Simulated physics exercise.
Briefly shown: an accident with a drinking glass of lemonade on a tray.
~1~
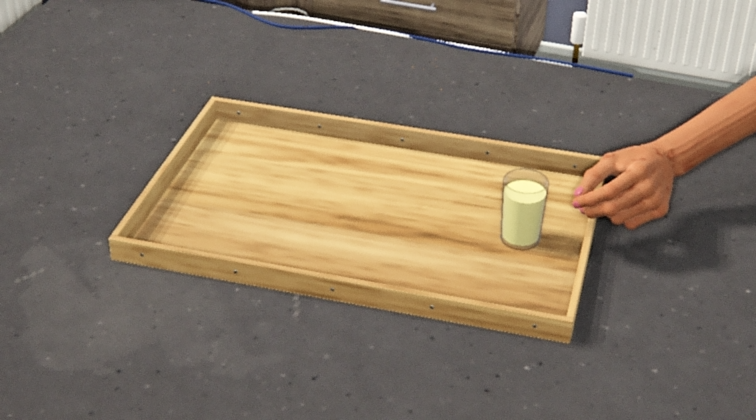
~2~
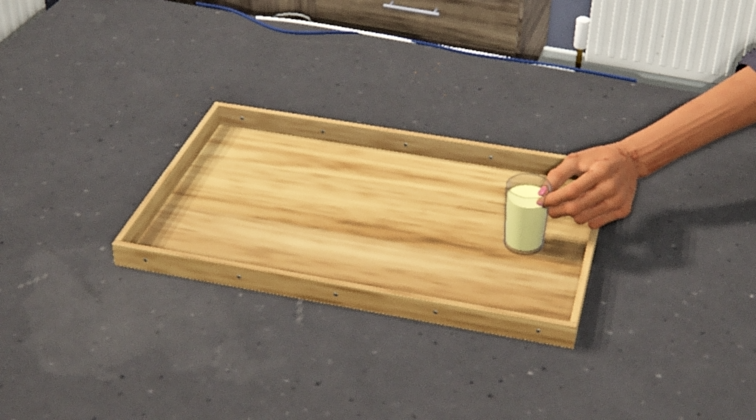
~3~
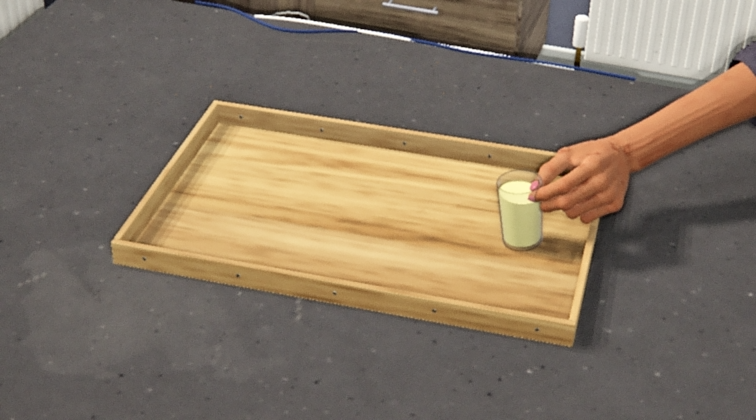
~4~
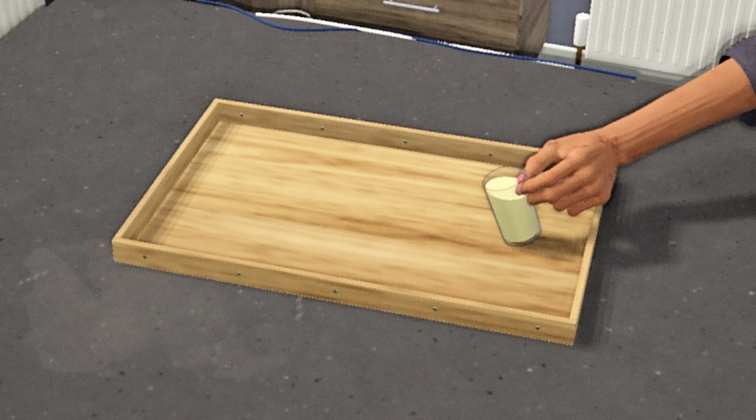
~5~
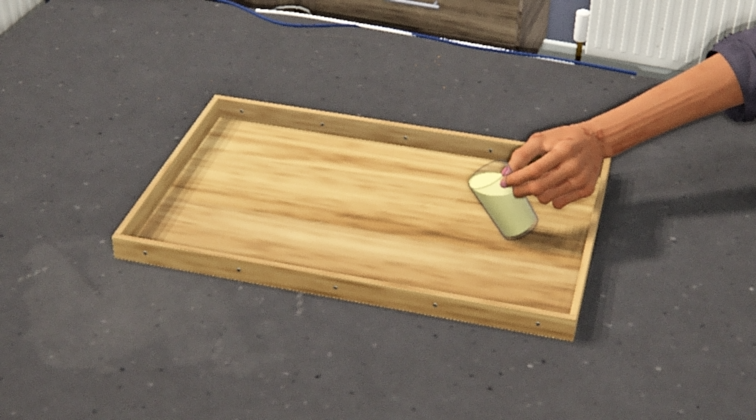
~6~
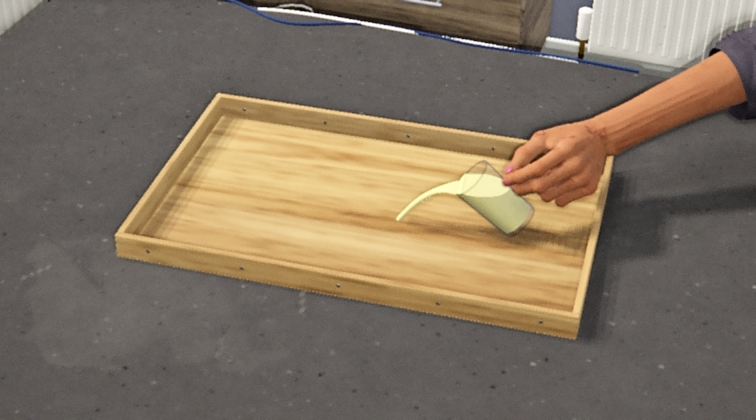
A glass of pale yellow lemonade stands upright at the right of a wooden tray until a hand reaches in from the right and tips it leftward, and the drink pours over its rim in a curved stream.
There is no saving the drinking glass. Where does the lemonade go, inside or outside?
The lemonade stays in the tray.
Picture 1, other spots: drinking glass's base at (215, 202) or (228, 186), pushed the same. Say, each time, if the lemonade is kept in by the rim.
First it gets out on to the top, then it gets out on to the top.
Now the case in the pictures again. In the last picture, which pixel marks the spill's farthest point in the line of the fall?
Roughly (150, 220).
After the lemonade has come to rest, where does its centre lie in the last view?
About (265, 206).
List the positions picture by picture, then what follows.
In the first frame, it stands upright; drinking glass (524, 208) about three quarters full; tray (325, 273).
The second frame shows fingers against its side; drinking glass about three quarters full, surface at (528, 197).
The third frame shows fingers against its side; drinking glass (521, 209) about three quarters full.
The fourth frame shows fingers against its side; drinking glass about three quarters full, surface at (508, 189); tray (328, 275).
The fifth frame shows fingers against its side; drinking glass (503, 199) tipped 30°.
In the sixth frame, it is falling; drinking glass (494, 198) tipped 50°.
A moment on, the drinking glass lies in the tray; the puddle covers about as much as a plate; the rim holds it.
Further on, the puddle covers about as much as a tray; the rim holds it.
When it is over, the puddle covers about as much as a tray; the rim holds it.
